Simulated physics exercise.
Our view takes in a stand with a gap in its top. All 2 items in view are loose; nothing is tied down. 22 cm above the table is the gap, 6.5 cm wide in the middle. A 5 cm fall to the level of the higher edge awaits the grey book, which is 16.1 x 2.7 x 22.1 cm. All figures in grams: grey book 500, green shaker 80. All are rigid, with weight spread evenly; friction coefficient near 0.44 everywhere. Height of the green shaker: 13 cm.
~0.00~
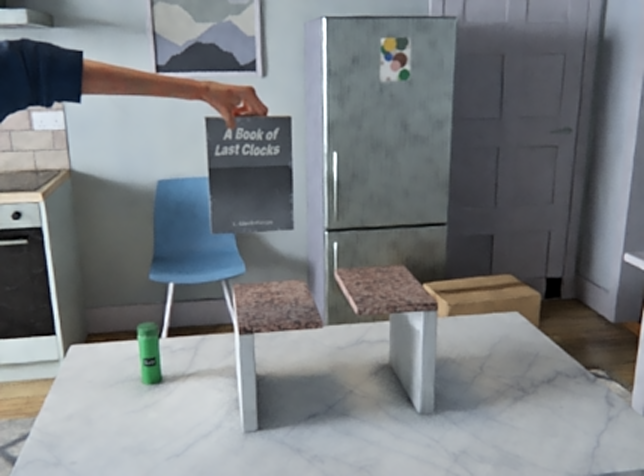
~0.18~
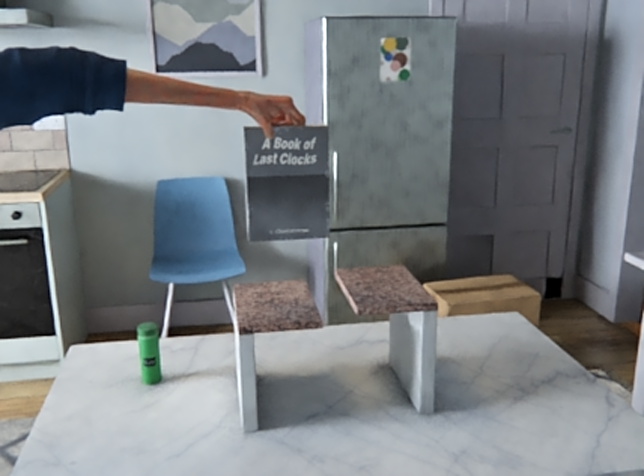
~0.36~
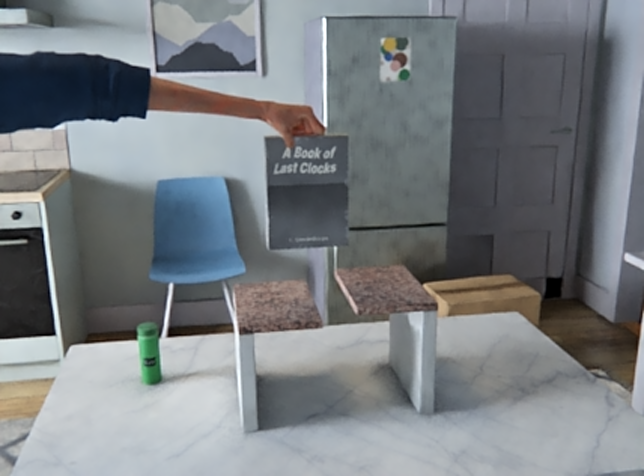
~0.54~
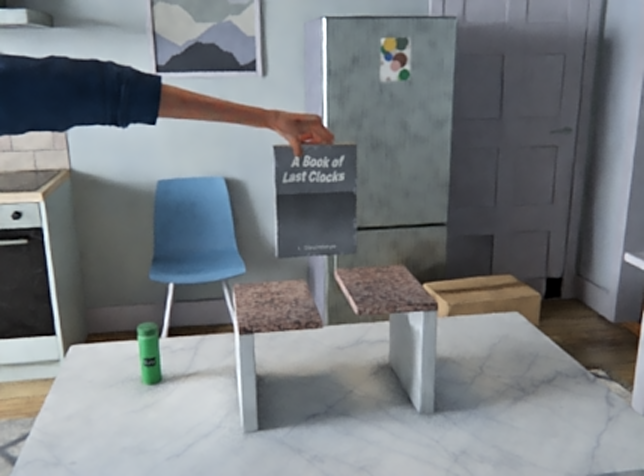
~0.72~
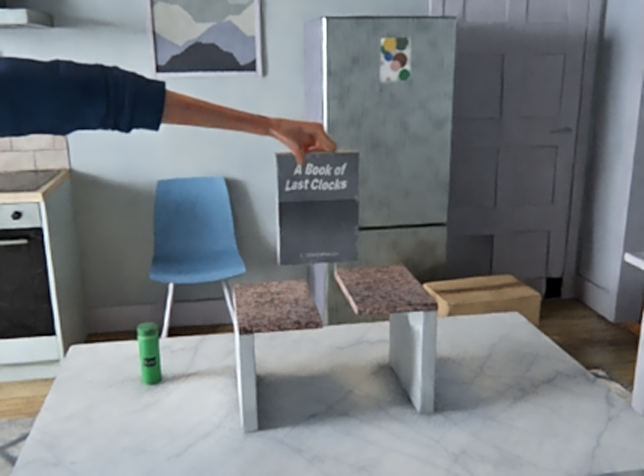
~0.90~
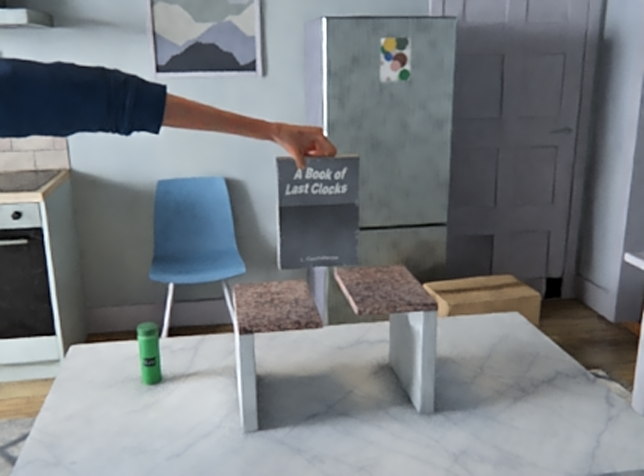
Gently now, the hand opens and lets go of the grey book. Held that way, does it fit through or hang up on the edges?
Looks like it gets blocked.
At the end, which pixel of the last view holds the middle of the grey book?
Near (311, 242).
After 1.10 s, grey book slid 5 cm near (318, 237).
After 1.20 s, grey book leaning 13° near (305, 240).
After 1.40 s, grey book leaning 7° near (312, 240).
At rest (1.9 s), not toppled but over 4 cm from the start, grey book; green shaker in place, give or take 4 cm. Seen from the same camera at the end, grey book near (310, 242). The book lodges.
